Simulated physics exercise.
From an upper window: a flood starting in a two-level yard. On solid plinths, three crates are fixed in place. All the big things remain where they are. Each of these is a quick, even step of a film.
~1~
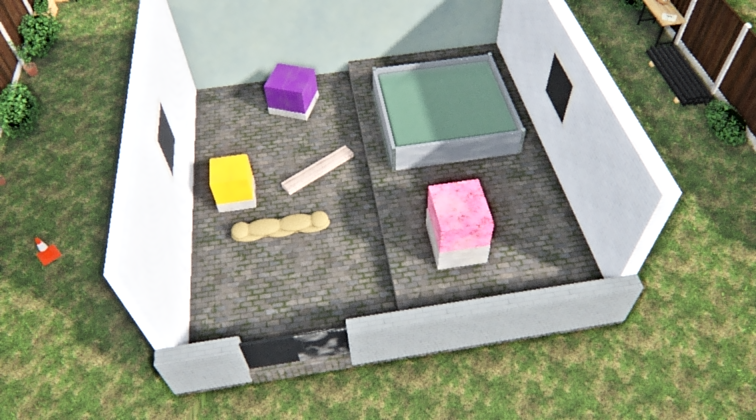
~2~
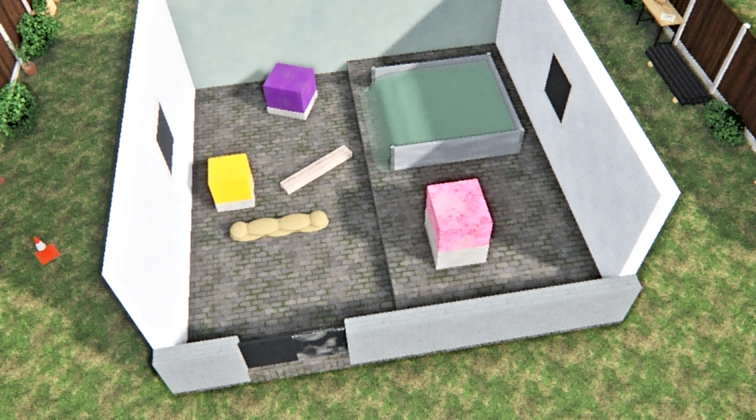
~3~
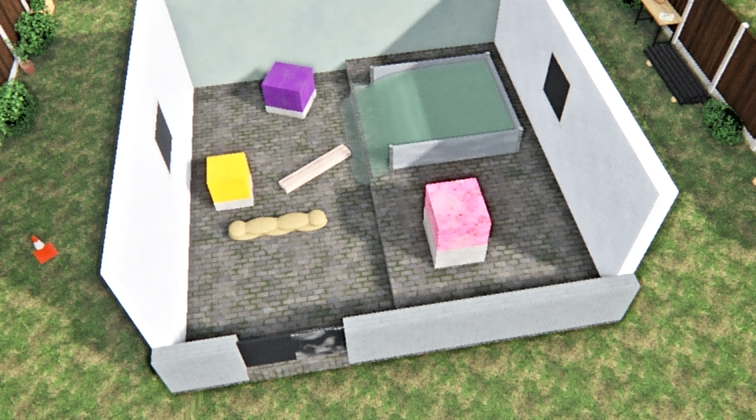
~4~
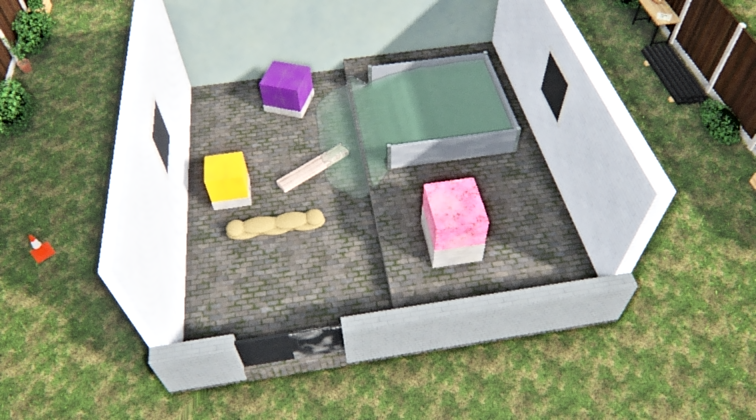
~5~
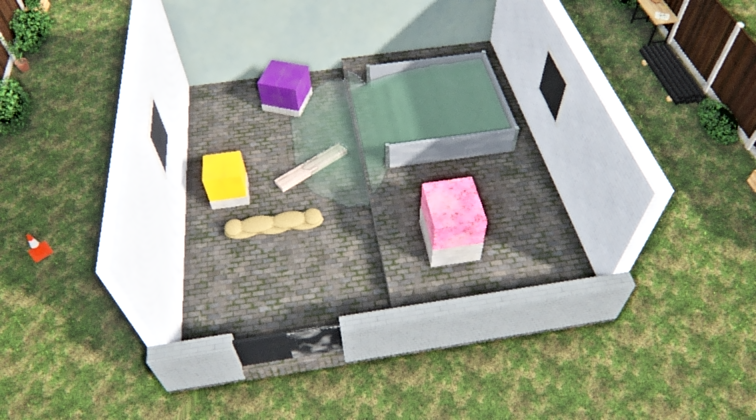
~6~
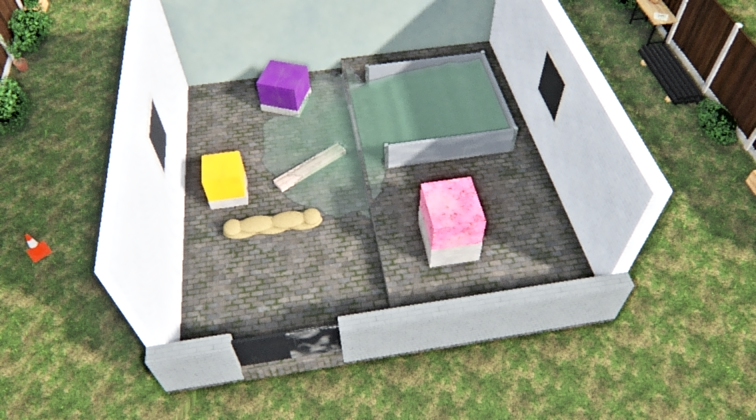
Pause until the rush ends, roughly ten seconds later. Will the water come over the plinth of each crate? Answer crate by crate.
The yellow crate: Yes, water reaches it. The purple crate: Yes, water reaches it. The pink crate: No, it stays dry.
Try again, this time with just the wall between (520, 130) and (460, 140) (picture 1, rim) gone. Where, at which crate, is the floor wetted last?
The crate marked purple.
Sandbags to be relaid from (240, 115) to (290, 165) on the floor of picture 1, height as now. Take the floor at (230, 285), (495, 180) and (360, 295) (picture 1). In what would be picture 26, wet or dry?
In the order asked - drenched, bone dry, bone dry.
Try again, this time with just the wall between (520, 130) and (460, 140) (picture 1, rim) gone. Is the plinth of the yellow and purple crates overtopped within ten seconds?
One by one: The yellow one is safe; the purple one is spared.
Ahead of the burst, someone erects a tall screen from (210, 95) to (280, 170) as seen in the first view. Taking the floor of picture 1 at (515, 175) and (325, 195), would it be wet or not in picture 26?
As listed: Clear, flooded.
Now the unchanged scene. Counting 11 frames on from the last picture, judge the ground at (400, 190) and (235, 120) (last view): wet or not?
Going in order, I'd say clear for the first and drenched for the second.
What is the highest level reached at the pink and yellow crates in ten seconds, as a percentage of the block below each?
0 and 130 per cent, roughly.
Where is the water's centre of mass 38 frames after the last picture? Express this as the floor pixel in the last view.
I'd mark it close to (295, 169).
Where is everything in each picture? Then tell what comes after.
In the first frame, the water tank at (445, 102) is whole and still.
In the second frame, water pours out at (384, 121) and has run to (367, 90).
In the third frame, the front is at (356, 87), out from the gap at (383, 121).
In the fourth frame, the front is at (358, 193), out from the gap at (381, 121).
In the fifth frame, water pours out at (379, 120) and has run to (314, 188).
In the sixth frame, the front is at (268, 126), out from the gap at (378, 121).
A moment on, water covers 30 % of the floor; the yellow crate water round its plinth, the purple crate water round its plinth, the pink crate not reached.
Next, water covers 35 % of the floor; the yellow crate water round its plinth, the purple crate water round its plinth, the pink crate not reached.
Then, water covers 50 % of the floor; the yellow crate water round its plinth, the purple crate water round its plinth, the pink crate not reached.
Later, water covers 55 % of the floor; the yellow crate water round its plinth, the purple crate water round its plinth, the pink crate not reached.
In the end, water covers 60 % of the floor; the yellow crate was topped, the purple crate was topped, the pink crate stayed above the water.
